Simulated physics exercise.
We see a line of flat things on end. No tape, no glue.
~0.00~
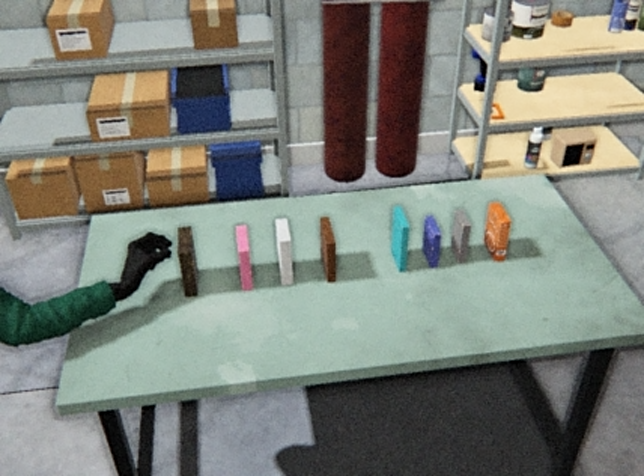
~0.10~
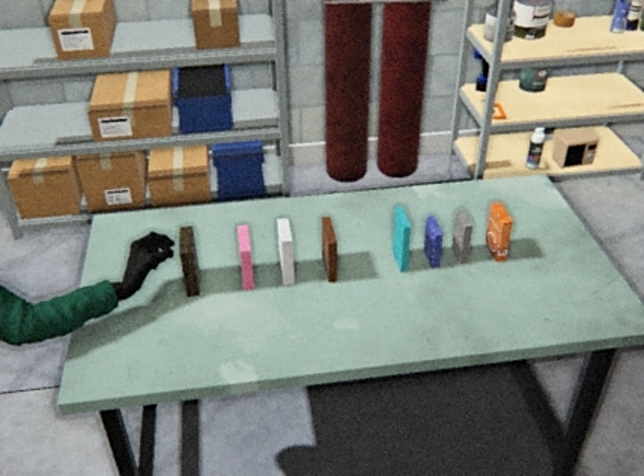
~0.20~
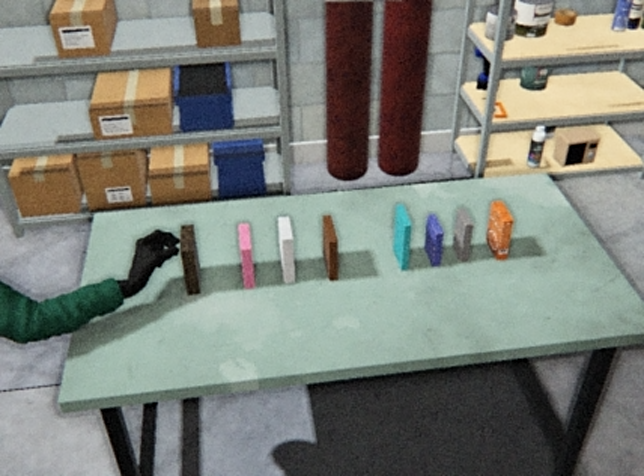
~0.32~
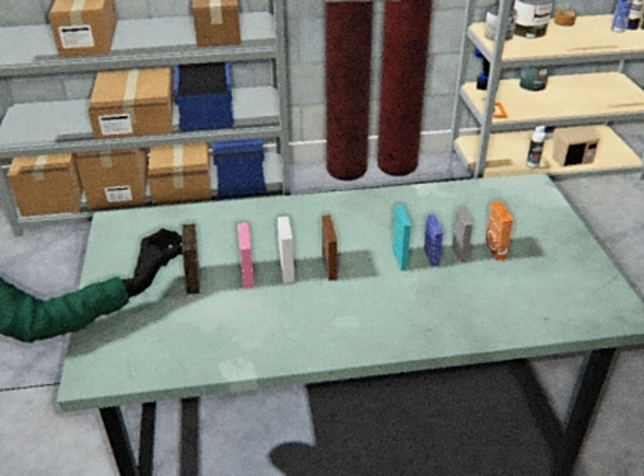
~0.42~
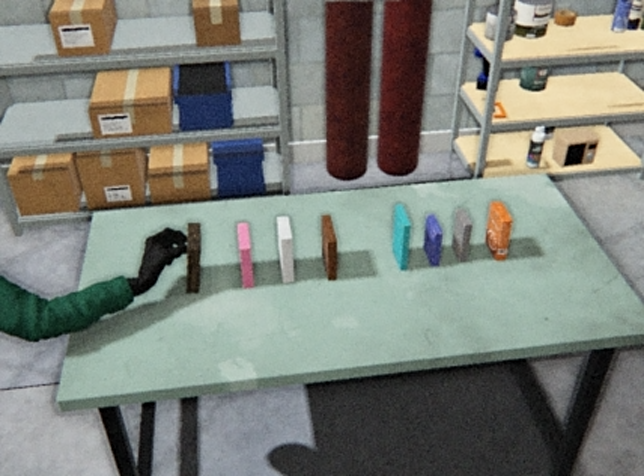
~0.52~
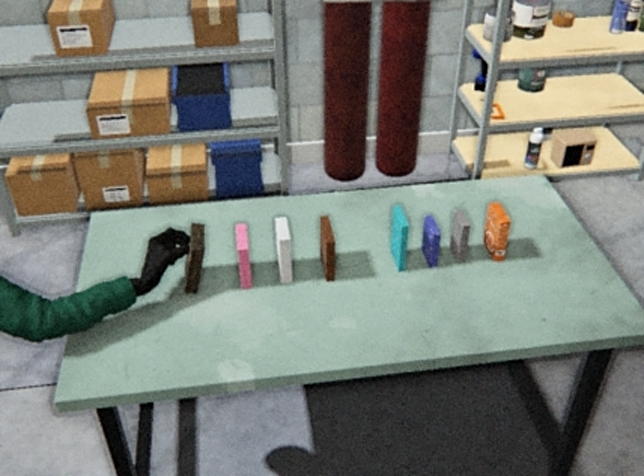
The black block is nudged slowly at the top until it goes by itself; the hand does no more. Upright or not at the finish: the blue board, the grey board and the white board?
The blue board is still upright, the grey board is still upright, the white board falls over.
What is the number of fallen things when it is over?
In all, 4.
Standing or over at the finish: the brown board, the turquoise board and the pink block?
The brown board topples; the turquoise board is still upright; the pink block topples.
By 0.92 s, black block 74° over; pink block tilted by 37°.
By 1.12 s, black block 79° over; white board tilted by 62° near (312, 255); pink block tilted by 70°; brown board tilted by 35°.
When it is over (2.0 s), lying over on the table, brown board, pink block and white board; the other 3 as before. End places, in pixels of the last picture, blue board near (431, 241), grey board near (460, 237).
